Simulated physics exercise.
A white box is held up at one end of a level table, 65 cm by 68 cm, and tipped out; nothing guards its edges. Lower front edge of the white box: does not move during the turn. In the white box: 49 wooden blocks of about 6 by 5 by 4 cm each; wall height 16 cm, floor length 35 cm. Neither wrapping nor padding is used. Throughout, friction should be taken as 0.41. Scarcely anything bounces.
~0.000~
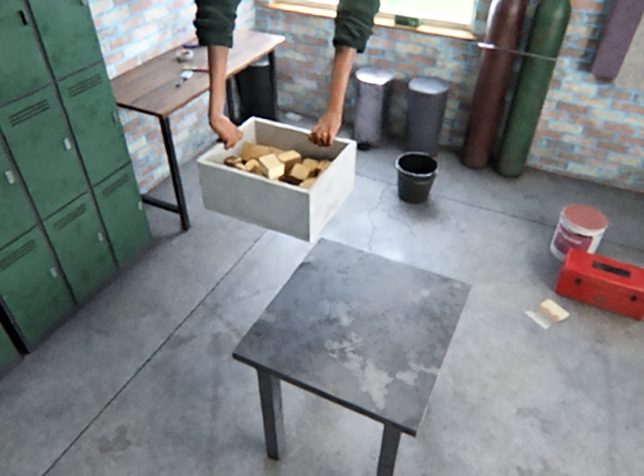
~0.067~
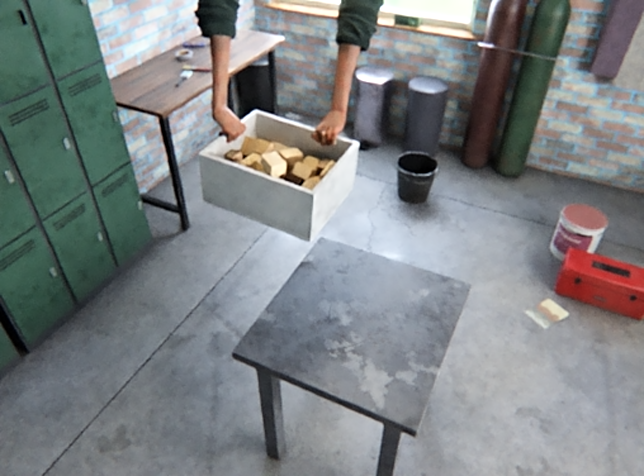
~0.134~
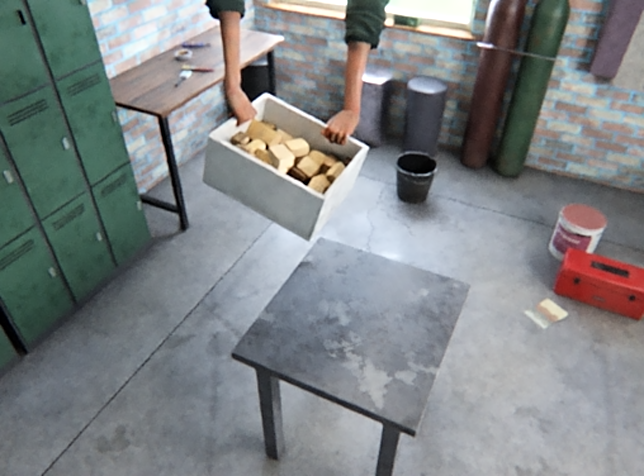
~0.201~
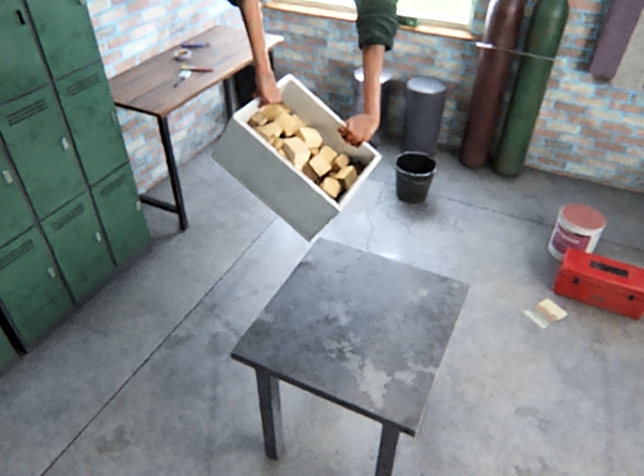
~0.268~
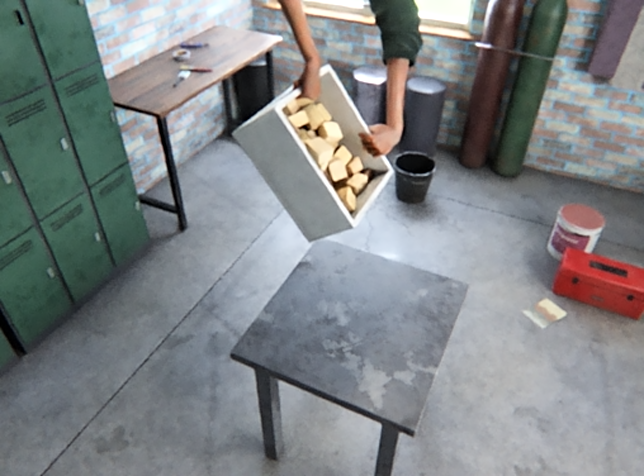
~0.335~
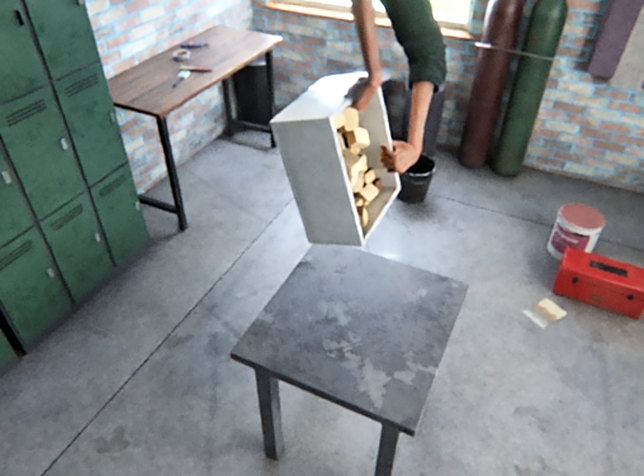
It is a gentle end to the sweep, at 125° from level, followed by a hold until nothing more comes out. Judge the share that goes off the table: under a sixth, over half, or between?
I'd bet on the over-half answer.
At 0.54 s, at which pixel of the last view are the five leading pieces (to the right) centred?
Centre: About (449, 242) px.
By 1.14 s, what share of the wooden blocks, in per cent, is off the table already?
I'd put it near 65 in a hundred by then.
After 0.54 s, tilt 122°; 28 still in the white box and 21 in the air.
After 0.79 s, tilt 125°; 1 still in the white box, 12 on the table top, 26 over the right end of the table and 10 in the air.
After 1.14 s, tilt 125°; 17 on the table top and 32 over the right end of the table.
Outcome (at 1.60 s), 15 on the table top and 34 over the right end of the table. Asked share, 34 of 49, 69 per cent.
